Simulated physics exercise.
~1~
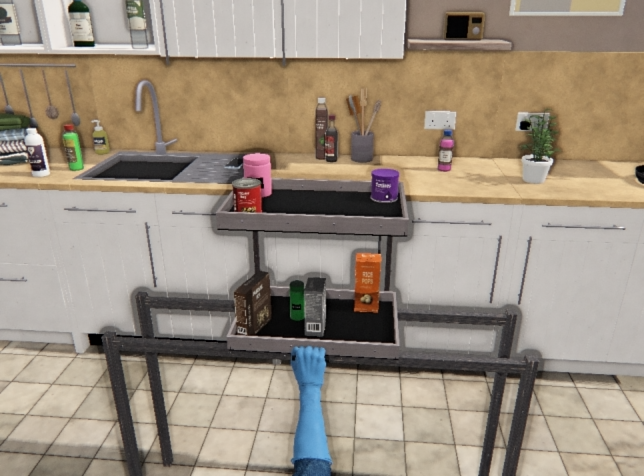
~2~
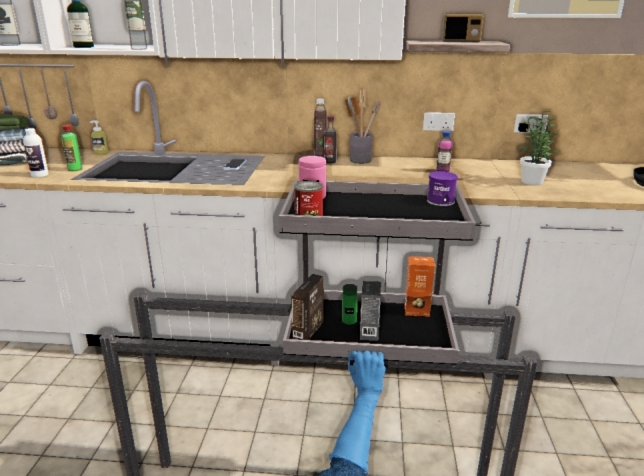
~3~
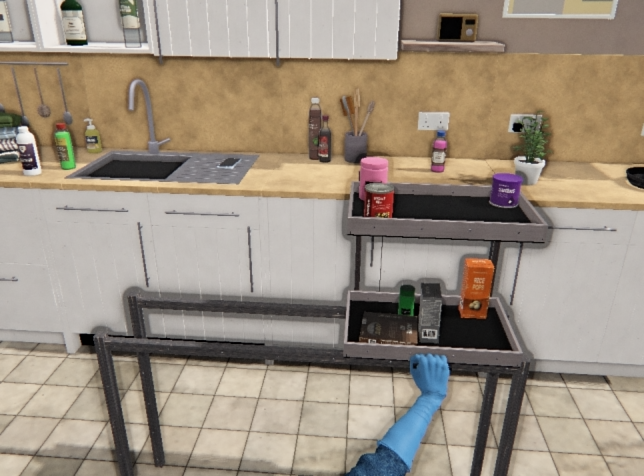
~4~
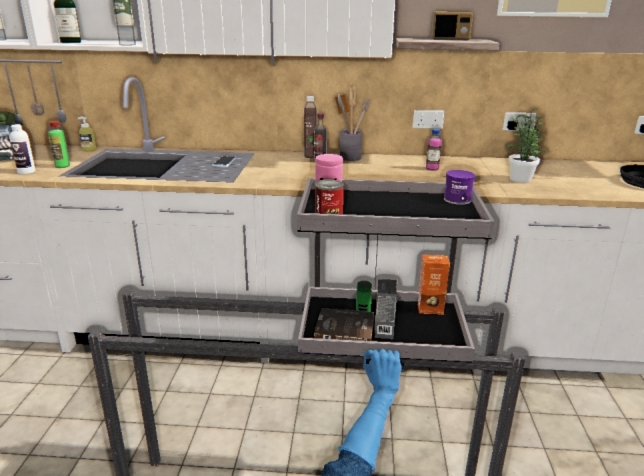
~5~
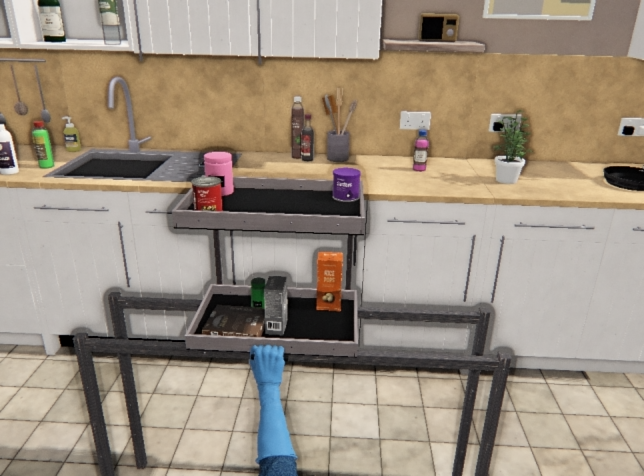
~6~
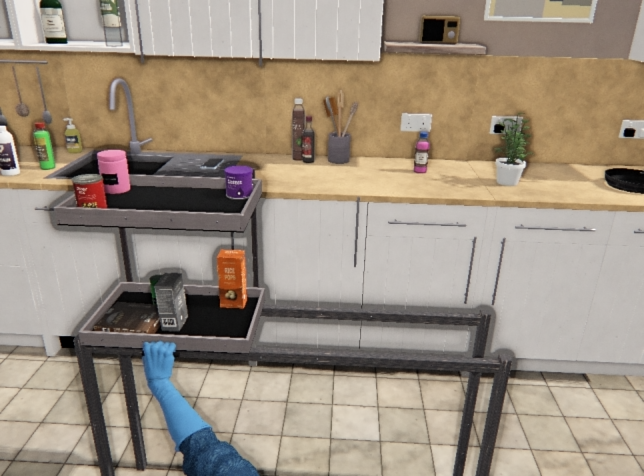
A two-level tray holding tins and cartons slid right along its rails with a blue-gloved hand at its front edge, and the brown packet toppled over; the tray then ran back to the far left, the other items still standing.
